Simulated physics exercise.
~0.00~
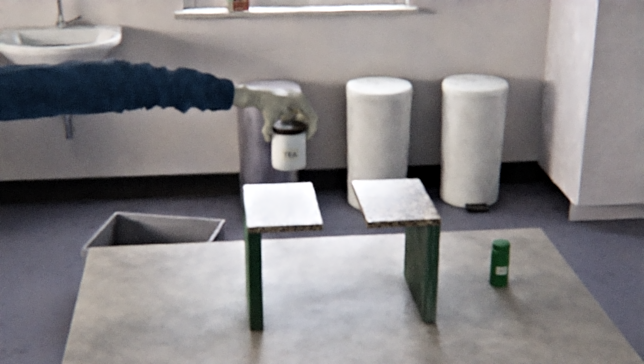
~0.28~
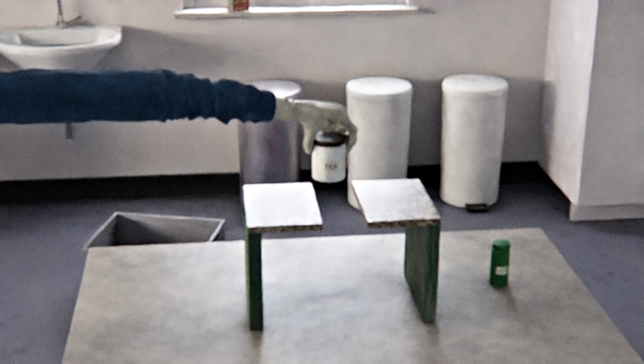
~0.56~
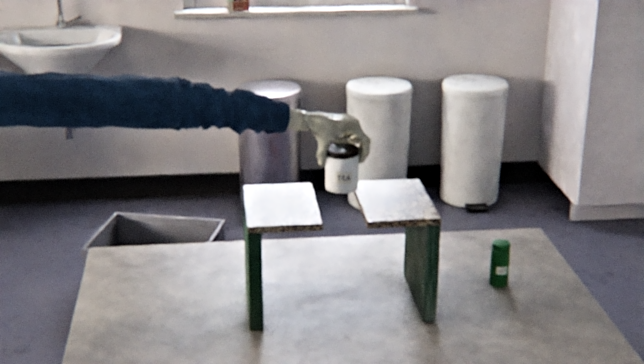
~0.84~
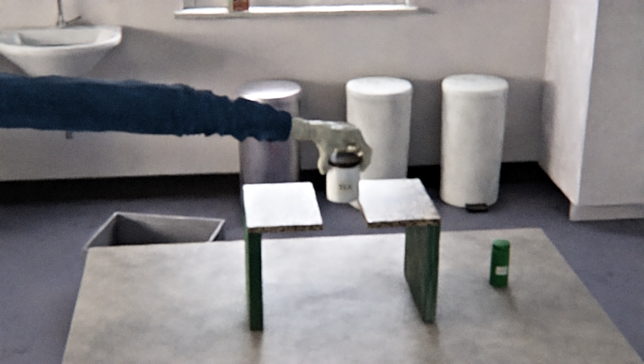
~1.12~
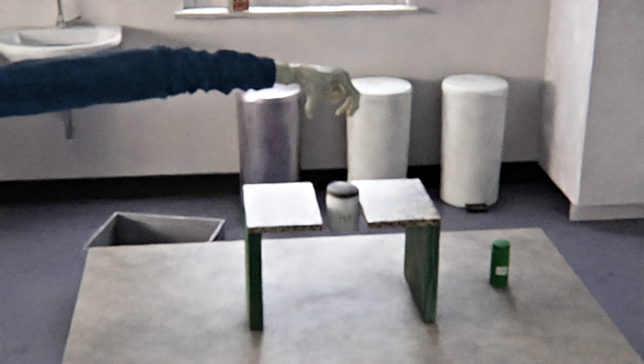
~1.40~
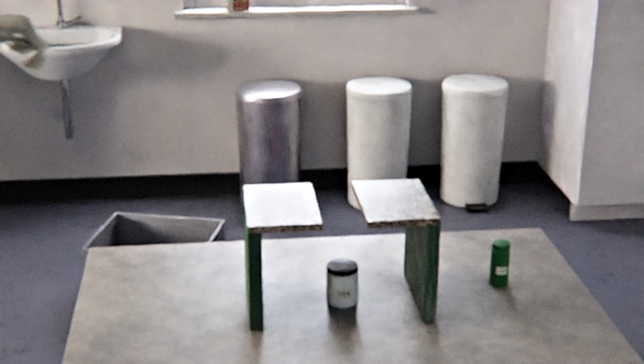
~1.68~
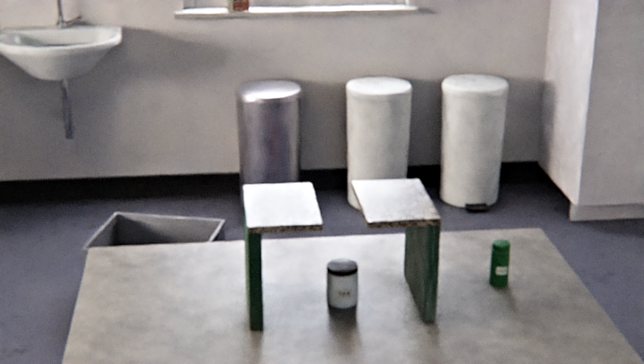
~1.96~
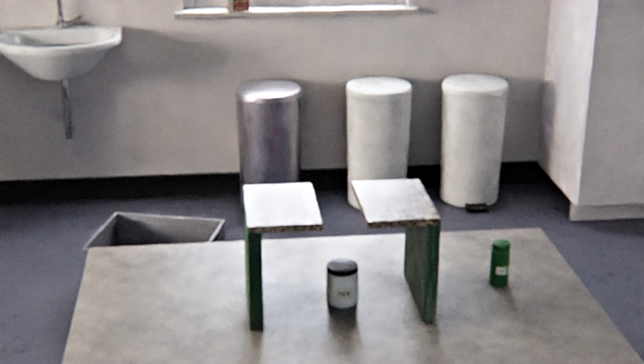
A white jar drops from a hand through the gap and lands upright on the table.
